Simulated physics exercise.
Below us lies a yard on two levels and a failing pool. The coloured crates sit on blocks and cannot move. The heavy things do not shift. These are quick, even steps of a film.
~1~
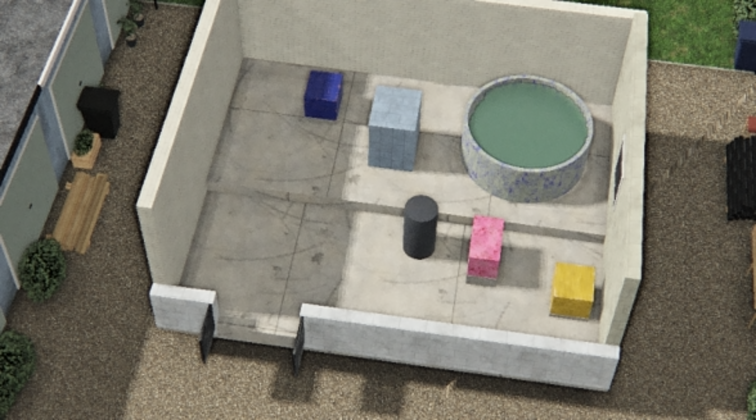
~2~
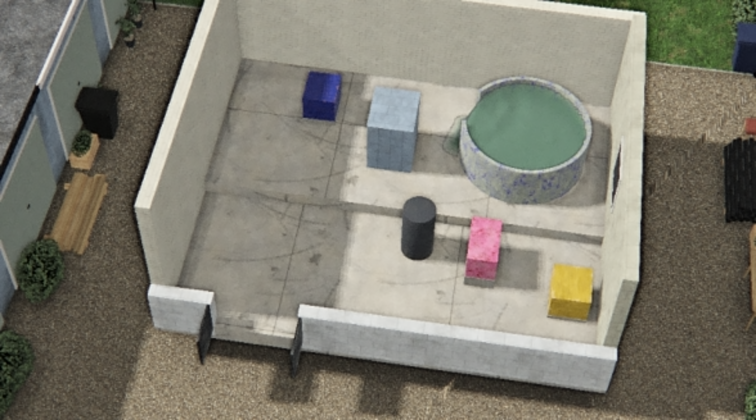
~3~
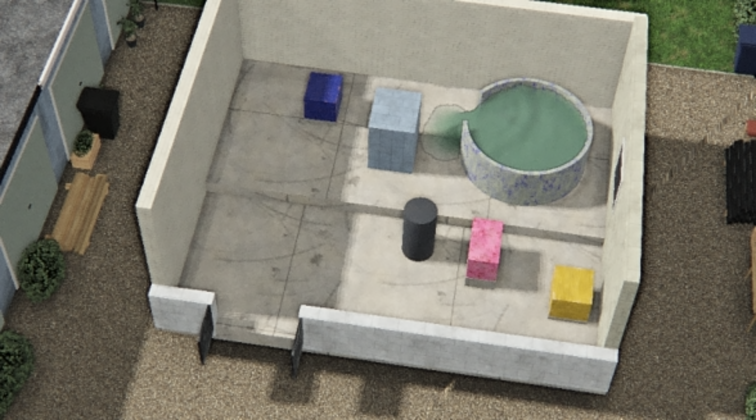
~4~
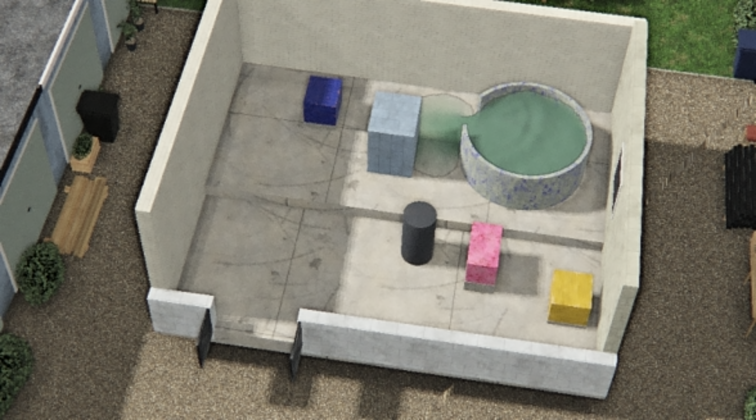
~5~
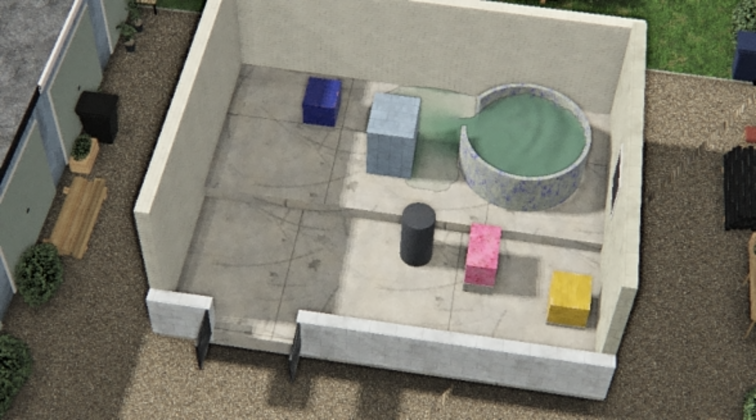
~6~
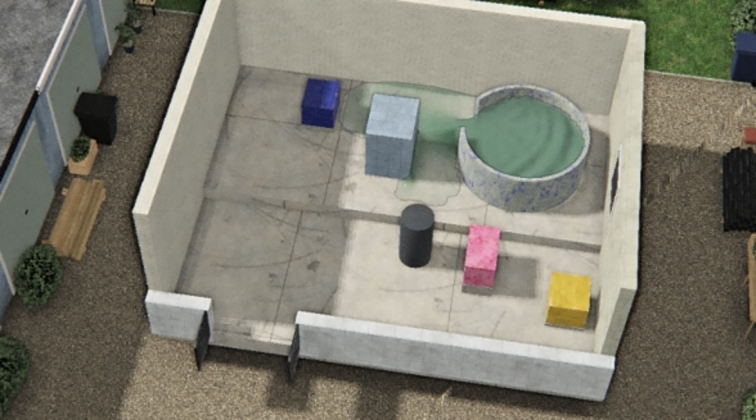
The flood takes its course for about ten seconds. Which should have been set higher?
One by one: The blue crate is soaked; the pink crate keeps dry; the yellow crate is soaked.
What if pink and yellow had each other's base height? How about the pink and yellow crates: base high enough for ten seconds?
Then: The pink one ends up wet; the yellow one is spared.
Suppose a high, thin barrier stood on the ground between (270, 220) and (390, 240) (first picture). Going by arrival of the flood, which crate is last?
The yellow-painted one.
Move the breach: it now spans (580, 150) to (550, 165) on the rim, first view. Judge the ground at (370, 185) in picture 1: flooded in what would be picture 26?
There: Not flooded.
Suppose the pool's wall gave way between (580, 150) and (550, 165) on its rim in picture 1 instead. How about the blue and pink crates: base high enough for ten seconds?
In short: The blue crate is safe; the pink crate ends up wet.
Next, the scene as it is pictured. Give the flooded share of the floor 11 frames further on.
Some 40 per cent.
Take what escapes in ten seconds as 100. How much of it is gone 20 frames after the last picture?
Near 0 in a hundred.
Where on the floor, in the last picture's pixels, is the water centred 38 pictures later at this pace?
Close to (403, 185).
A moment on, water covers 20 % of the floor; the blue crate water round its plinth, the pink crate not reached, the yellow crate not reached.
Next, water covers 40 % of the floor; the blue crate water round its plinth, the pink crate water round its plinth, the yellow crate not reached.
Then, water covers 75 % of the floor; the blue crate water round its plinth, the pink crate water round its plinth, the yellow crate water round its plinth.
Later, water covers 90 % of the floor; the blue crate water round its plinth, the pink crate water round its plinth, the yellow crate water round its plinth.
In the end, water covers 95 % of the floor; the blue crate was topped, the pink crate stayed above the water, the yellow crate was topped.
